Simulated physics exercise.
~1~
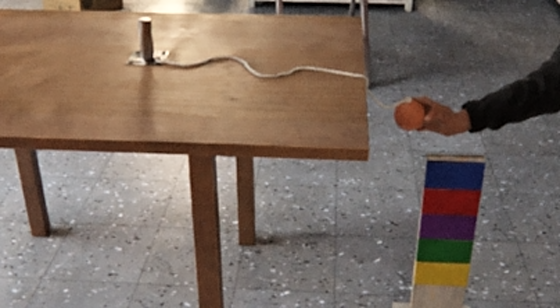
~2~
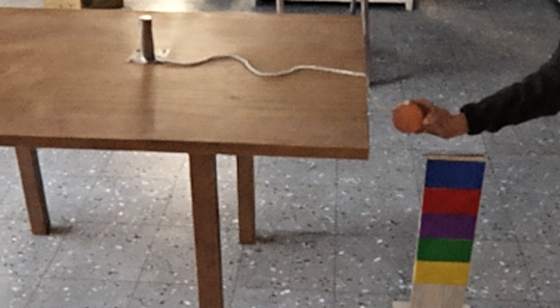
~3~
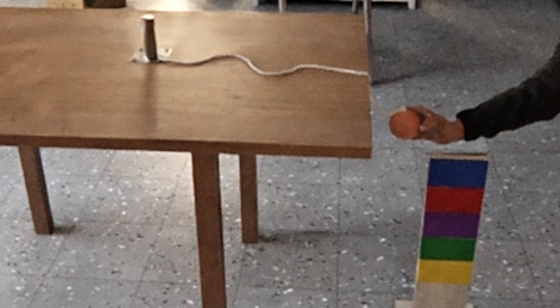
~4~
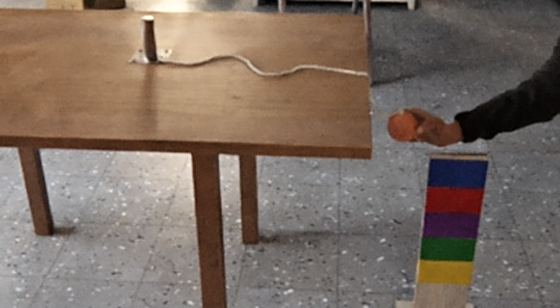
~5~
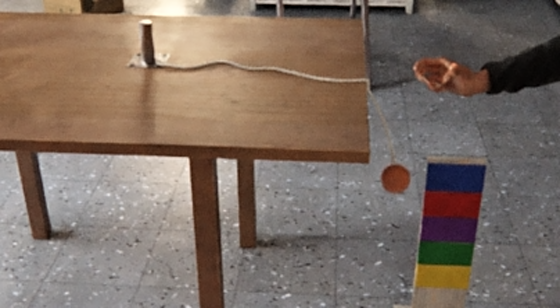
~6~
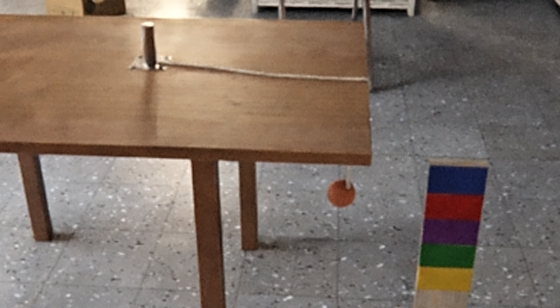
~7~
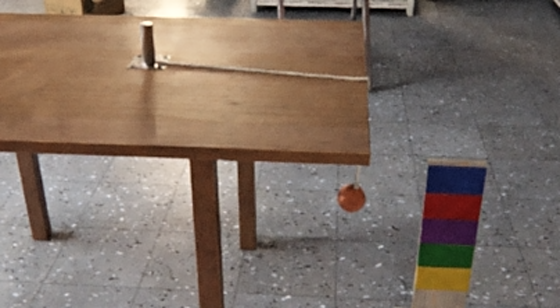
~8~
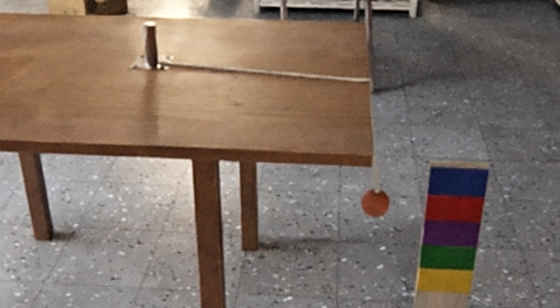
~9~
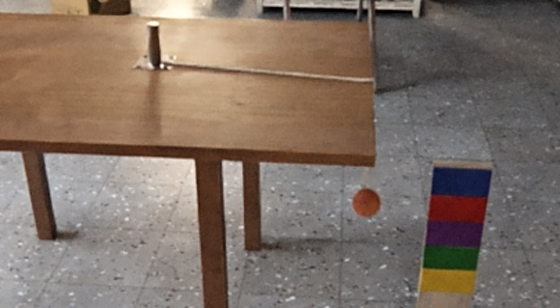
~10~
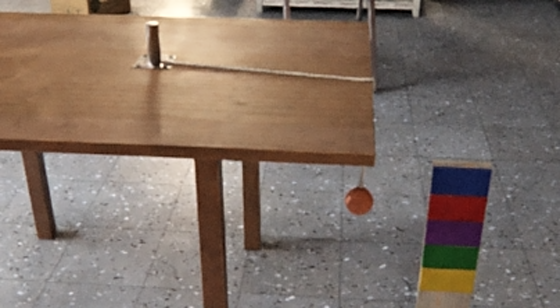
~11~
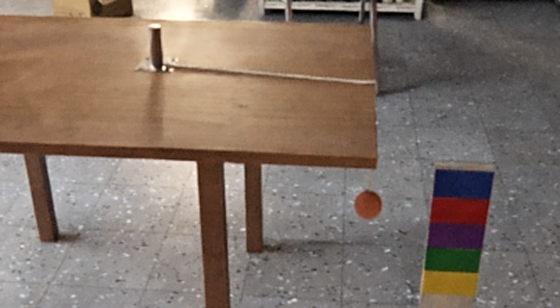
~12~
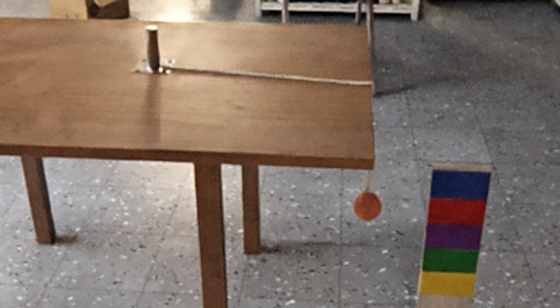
A hand releases a tethered orange, which drops, swings and hangs level with the red band.
